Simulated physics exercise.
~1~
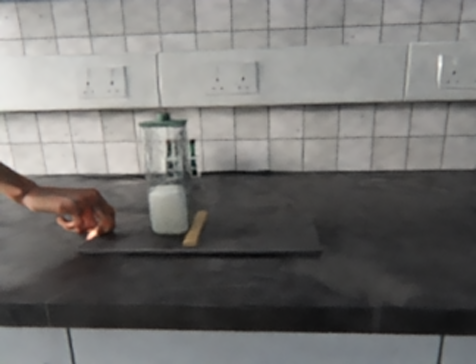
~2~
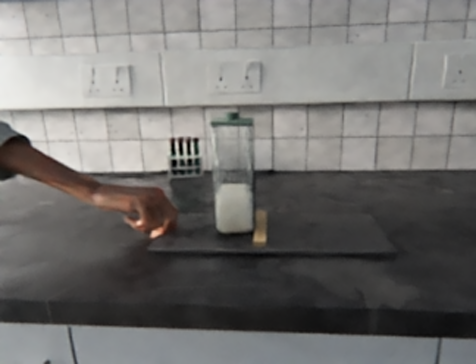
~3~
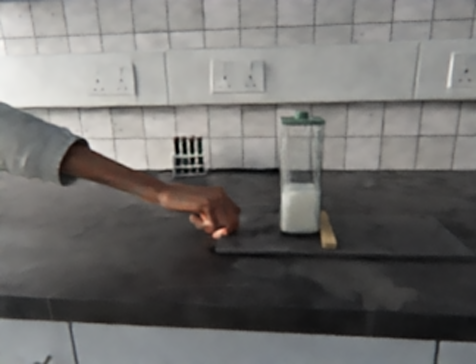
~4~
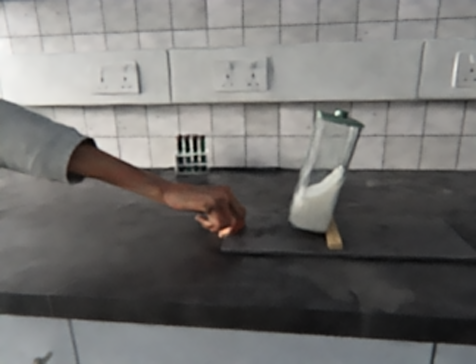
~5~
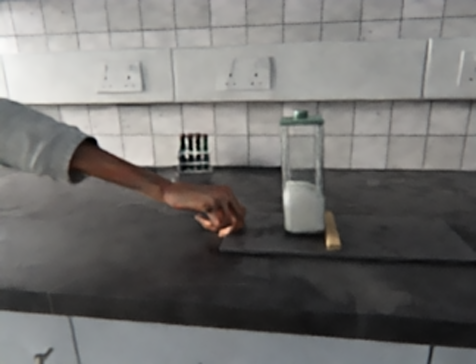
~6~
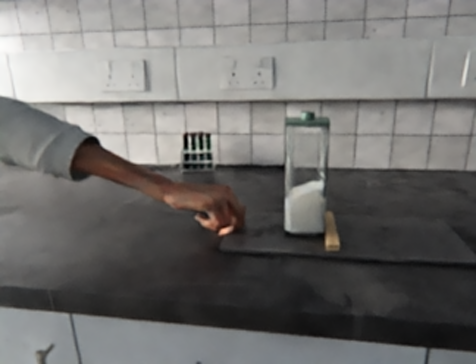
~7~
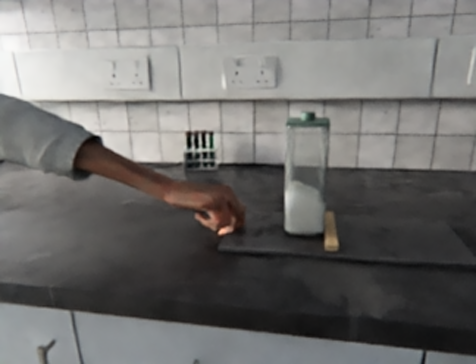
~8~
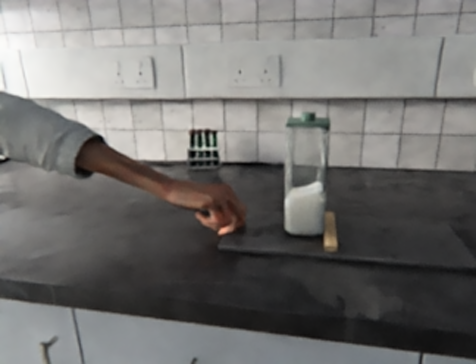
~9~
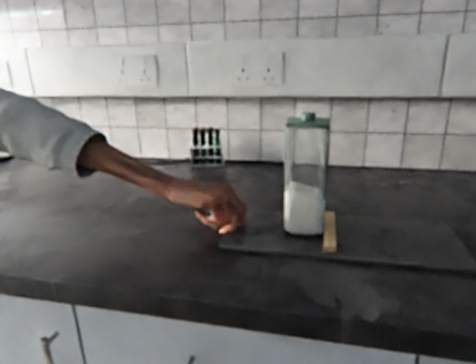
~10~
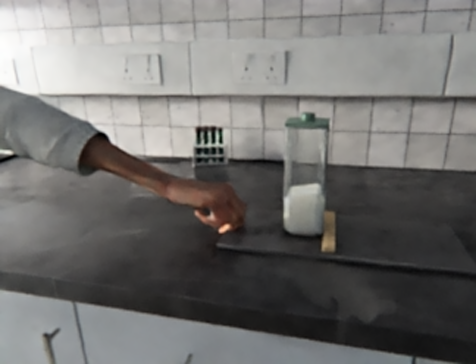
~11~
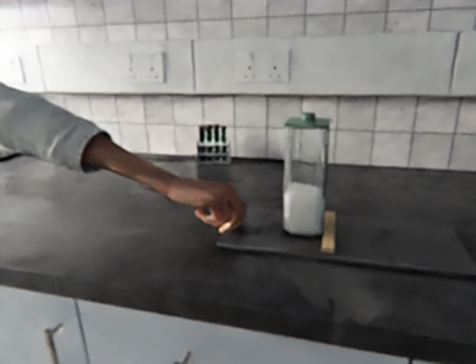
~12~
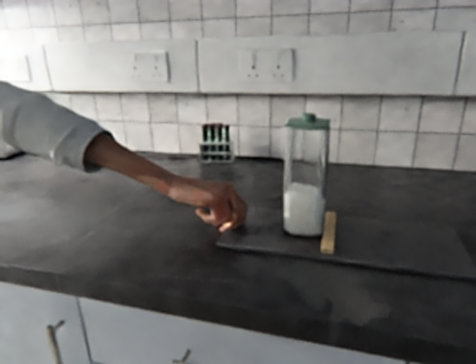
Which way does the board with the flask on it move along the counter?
The board moves to the right along the counter, carrying the flask with it.
